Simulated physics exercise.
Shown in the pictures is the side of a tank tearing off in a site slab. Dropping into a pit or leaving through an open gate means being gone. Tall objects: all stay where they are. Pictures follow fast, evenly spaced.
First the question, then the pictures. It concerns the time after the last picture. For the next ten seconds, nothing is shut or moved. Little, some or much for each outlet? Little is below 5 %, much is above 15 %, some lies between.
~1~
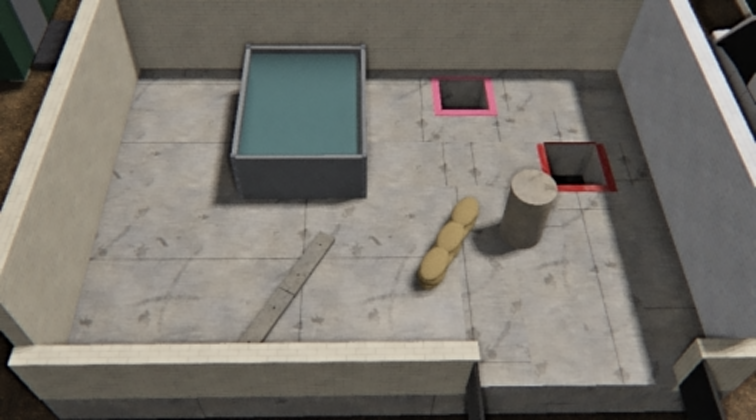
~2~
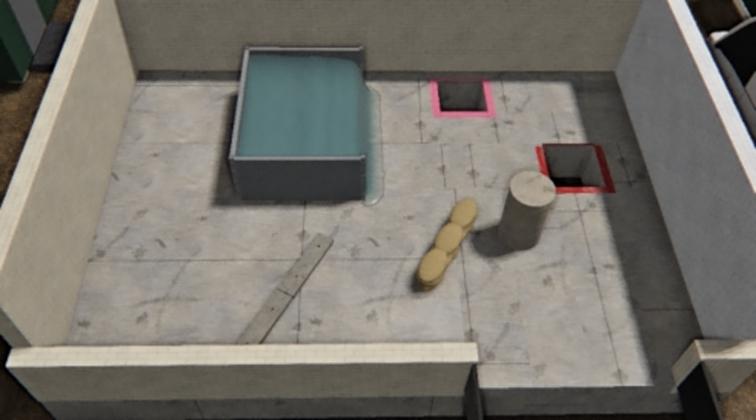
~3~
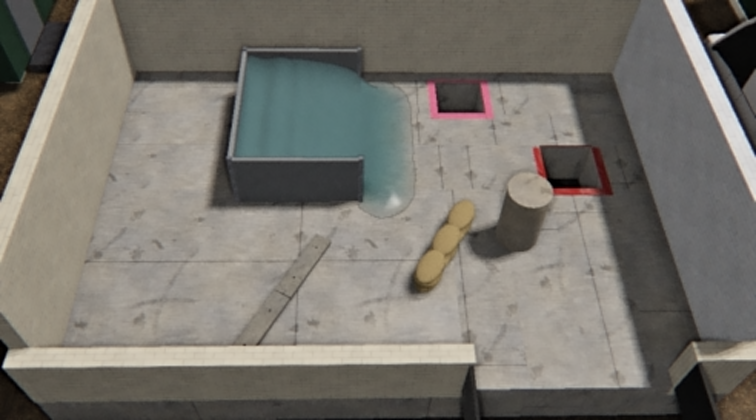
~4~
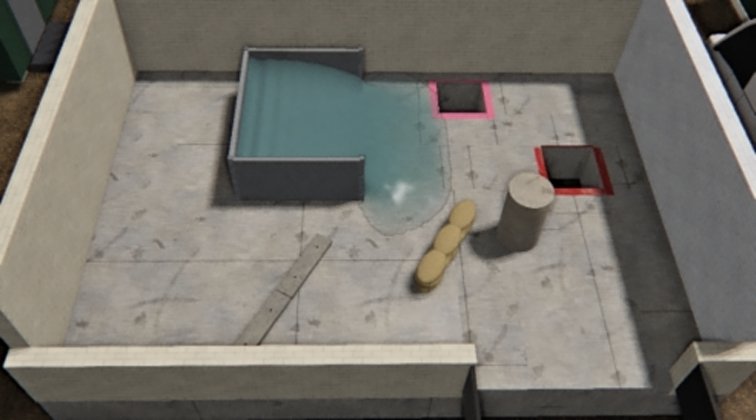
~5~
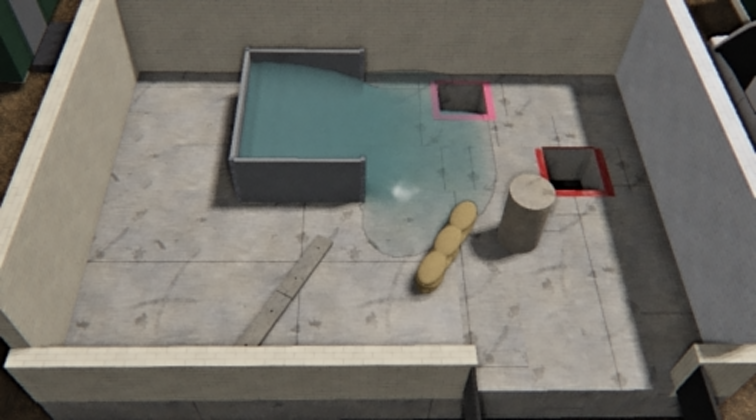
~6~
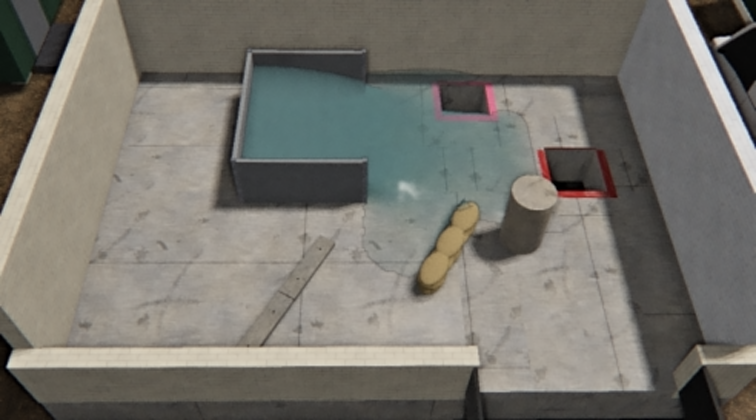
The gate gets some. The red pit gets much. The pink pit gets much.
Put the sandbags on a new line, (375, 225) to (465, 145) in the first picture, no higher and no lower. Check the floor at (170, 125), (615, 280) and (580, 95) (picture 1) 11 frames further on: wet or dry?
Taken one by one - unaffected; unaffected; inundated.
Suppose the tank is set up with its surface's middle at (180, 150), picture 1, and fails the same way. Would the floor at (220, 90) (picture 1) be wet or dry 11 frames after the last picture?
Outcome at the given point: Spared.
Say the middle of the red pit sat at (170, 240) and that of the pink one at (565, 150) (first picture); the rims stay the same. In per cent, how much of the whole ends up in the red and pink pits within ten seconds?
Looks like red collects 0 percent and pink collects 45 percent.
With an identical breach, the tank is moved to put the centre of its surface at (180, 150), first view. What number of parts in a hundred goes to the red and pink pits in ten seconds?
Result in per cent: Red pit 25, pink pit 25.
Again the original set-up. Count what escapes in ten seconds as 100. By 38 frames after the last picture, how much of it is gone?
About 80 per cent.
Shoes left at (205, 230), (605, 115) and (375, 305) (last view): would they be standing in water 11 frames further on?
Taking them as listed, I'd call them high and dry, soaked through and soaked through.
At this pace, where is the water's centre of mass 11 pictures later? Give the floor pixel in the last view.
The water centres close to (428, 160).
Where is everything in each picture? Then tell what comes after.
The first frame shows still water in the tank at (303, 102).
In the second frame, the front is at (366, 204), out from the gap at (360, 130).
In the third frame, the front is at (388, 211), out from the gap at (358, 132).
In the fourth frame, the front is at (411, 224), out from the gap at (359, 133).
In the fifth frame, the front is at (438, 242), out from the gap at (360, 135).
In the sixth frame, water pours out at (362, 136) and has run to a hidden place.
A moment on, water covers 30 % of the floor; the gate 0 %, the red pit 5 %, the pink pit 8 %.
Next, water covers 40 % of the floor; the gate 0 %, the red pit 13 %, the pink pit 15 %.
Then, water covers 50 % of the floor; the gate 0 %, the red pit 22 %, the pink pit 21 %.
Later, water covers 60 % of the floor; the gate 4 %, the red pit 30 %, the pink pit 28 %.
In the end, water covers 55 % of the floor; the gate 11 %, the red pit 34 %, the pink pit 31 %.
